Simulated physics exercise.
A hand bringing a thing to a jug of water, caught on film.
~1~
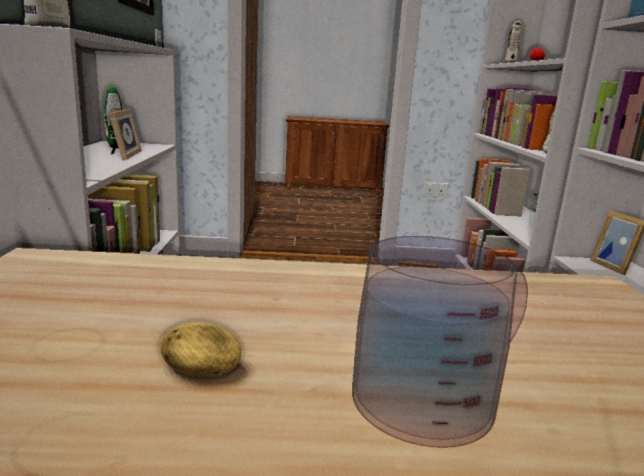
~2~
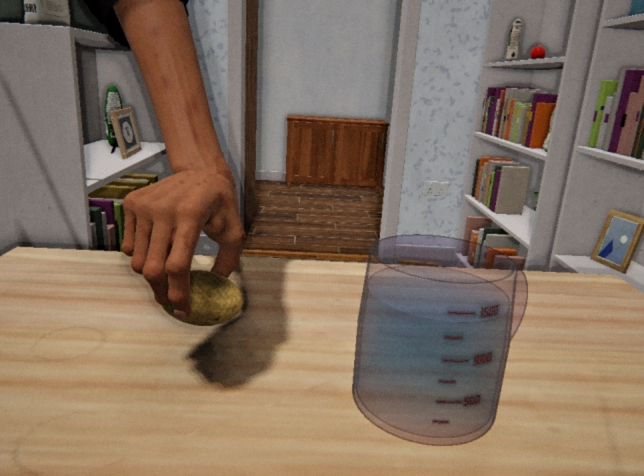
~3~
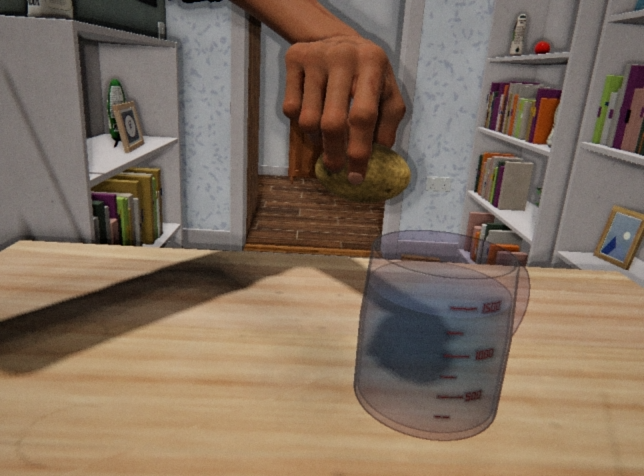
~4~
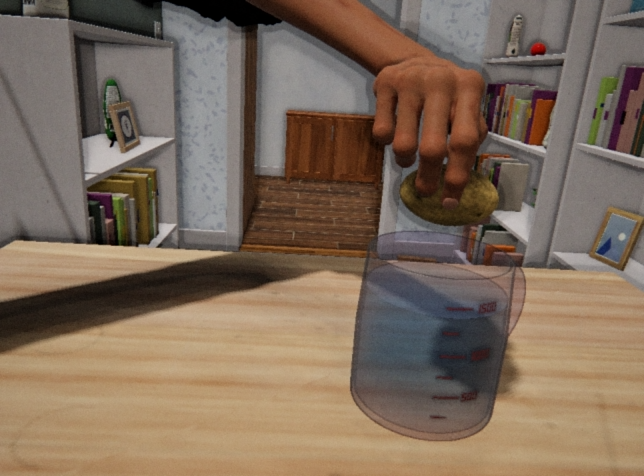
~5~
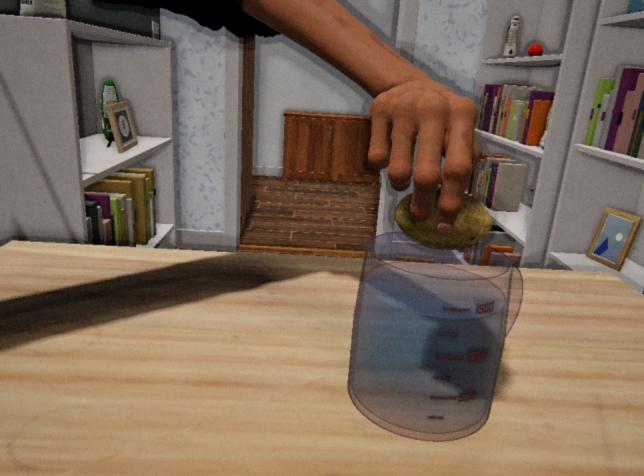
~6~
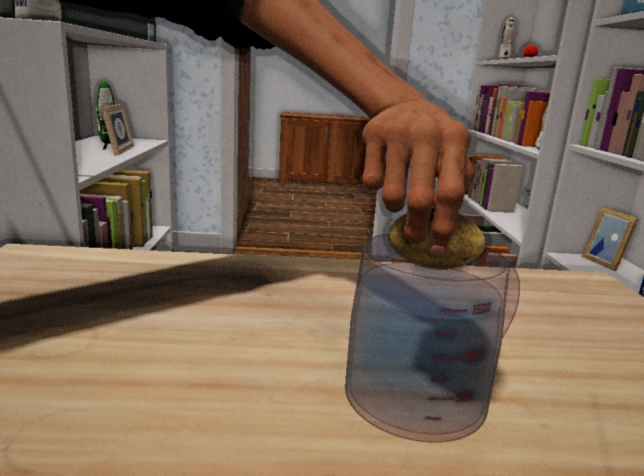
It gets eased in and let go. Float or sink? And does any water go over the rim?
The thing fails to float, the jug fails to spill.
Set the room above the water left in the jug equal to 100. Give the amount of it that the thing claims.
I'd put it at 30 in a hundred.
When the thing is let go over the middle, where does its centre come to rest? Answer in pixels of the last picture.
In the final view it sits close to pixel (419, 365).
A moment on, the potato enters the water; the jug is about three quarters full.
Further on, the potato goes on down; the jug is about three quarters full.
When it is over, the potato rests at the bottom; the jug is about three quarters full; none went over.
